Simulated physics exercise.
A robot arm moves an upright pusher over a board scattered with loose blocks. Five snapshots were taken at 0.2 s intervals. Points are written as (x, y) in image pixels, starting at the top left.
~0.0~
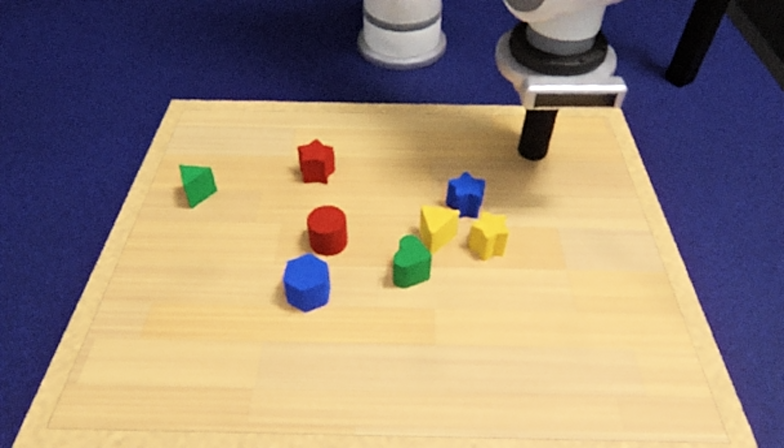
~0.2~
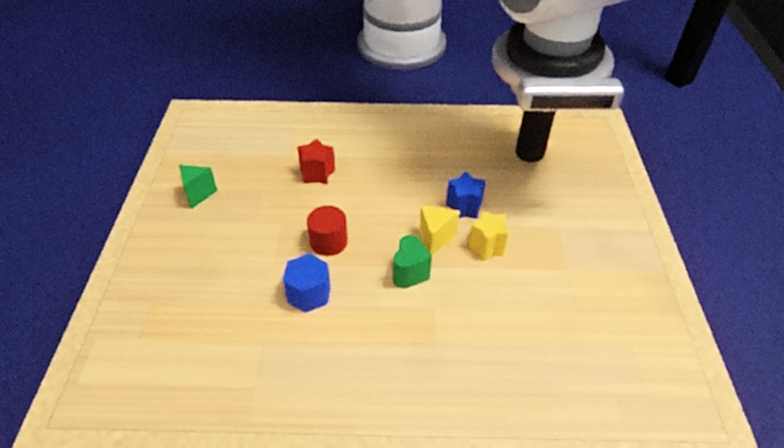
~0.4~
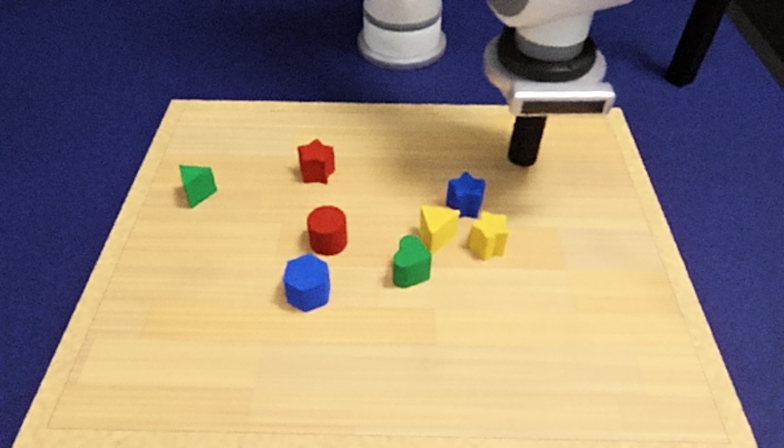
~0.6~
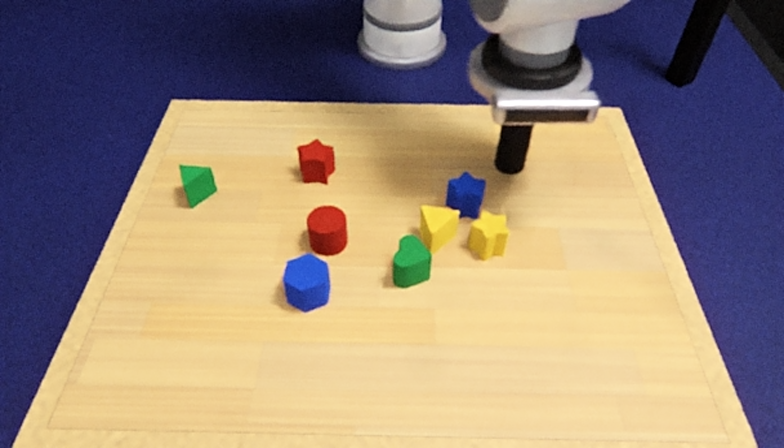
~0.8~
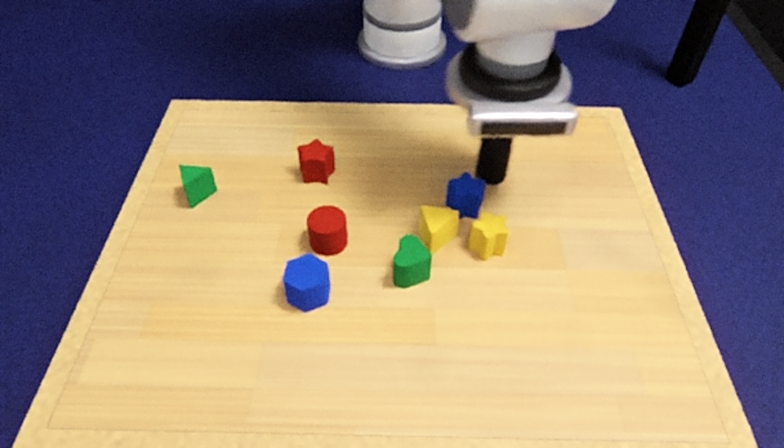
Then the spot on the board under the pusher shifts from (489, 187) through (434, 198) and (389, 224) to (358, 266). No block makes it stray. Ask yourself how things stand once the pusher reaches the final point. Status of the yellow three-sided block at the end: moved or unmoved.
That block stays in place.
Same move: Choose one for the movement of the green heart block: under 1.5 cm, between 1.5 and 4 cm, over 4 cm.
Of the three bands, it's under 1.5 cm.
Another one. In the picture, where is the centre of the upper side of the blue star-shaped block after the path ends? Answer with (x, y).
Close to (451, 193).
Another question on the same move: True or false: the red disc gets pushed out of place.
This is false.
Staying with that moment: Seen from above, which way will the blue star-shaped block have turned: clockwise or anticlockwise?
From the top: Counterclockwise.
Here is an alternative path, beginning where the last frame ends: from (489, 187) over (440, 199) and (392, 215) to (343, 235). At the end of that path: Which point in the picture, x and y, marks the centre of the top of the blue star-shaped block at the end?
Its top centre is at about (445, 197).
On the path given first. One third of the way, pusher at (435, 186); blue star-shaped block at (452, 193), turned 65° anticlockwise.
Two thirds of the way, pusher at (388, 213); blue star-shaped block at (451, 193), turned 75° anticlockwise.
At the end, pusher at (357, 254); red disc still; green heart block still; yellow three-sided block still; blue star-shaped block at (451, 193), turned 75° anticlockwise.
